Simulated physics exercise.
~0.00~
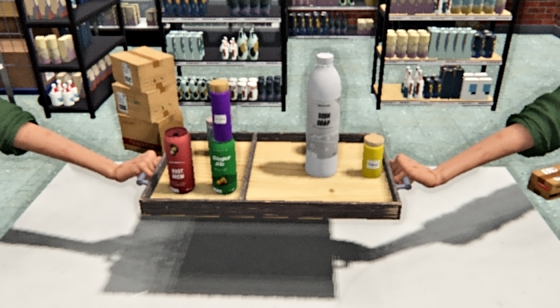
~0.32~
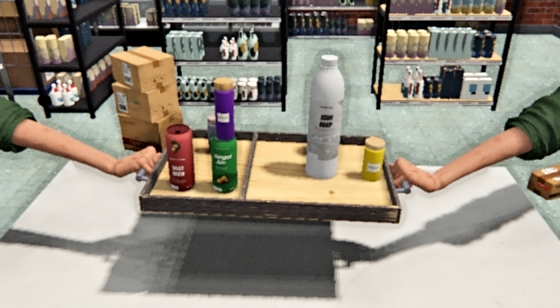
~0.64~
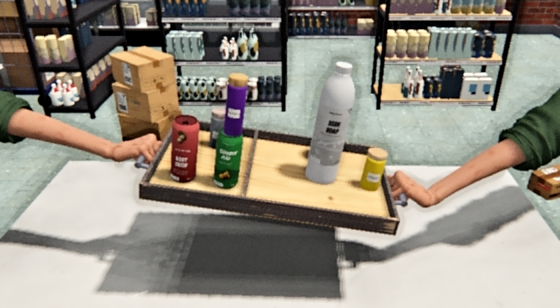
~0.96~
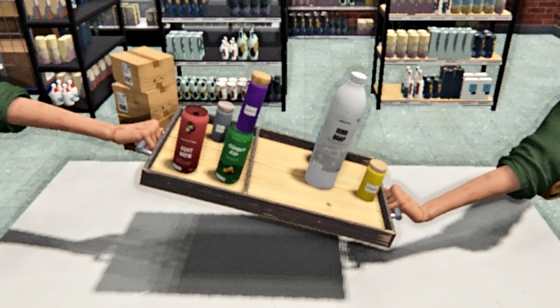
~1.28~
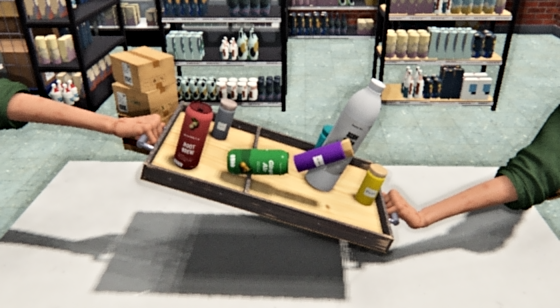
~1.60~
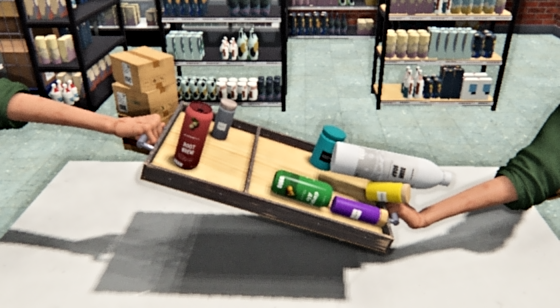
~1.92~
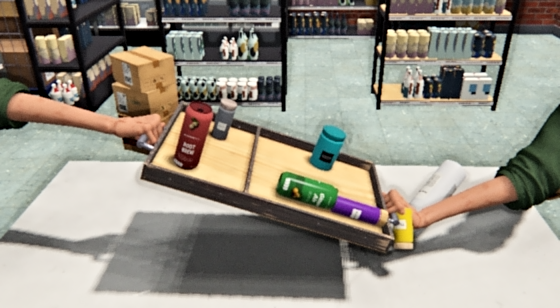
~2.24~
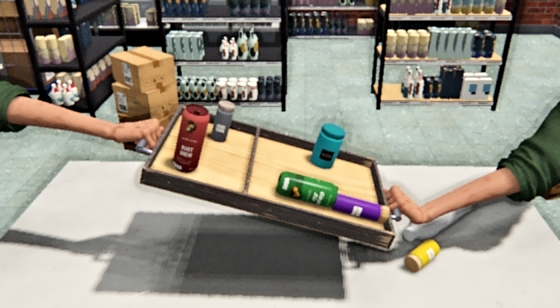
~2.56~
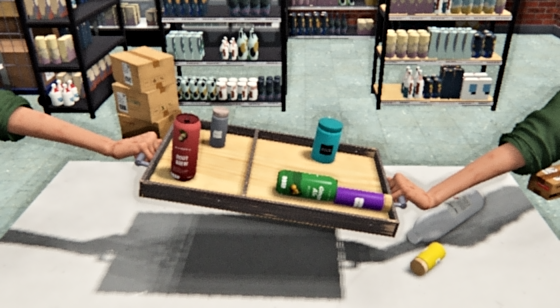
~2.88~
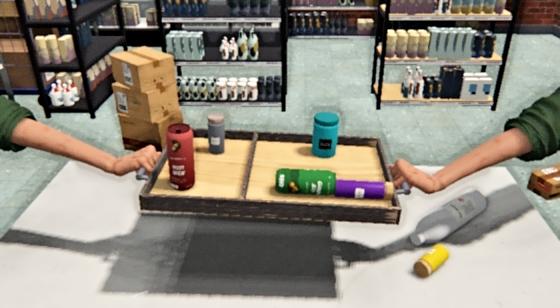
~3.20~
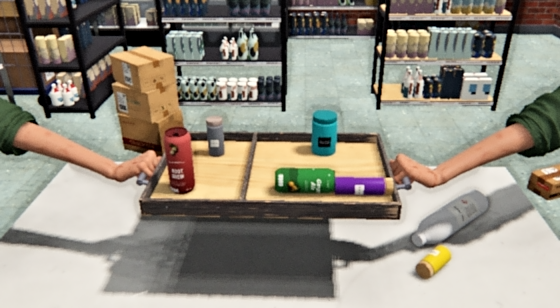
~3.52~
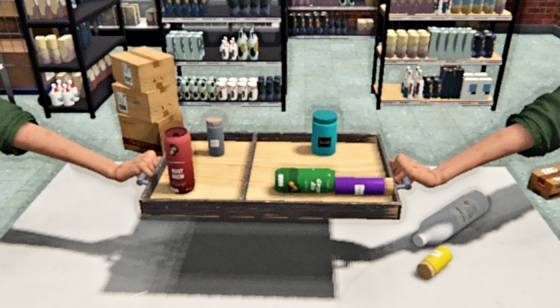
Hand-held tray tilting down to the right, toppling green and purple containers and spilling white bottle and yellow shaker, then levelling.
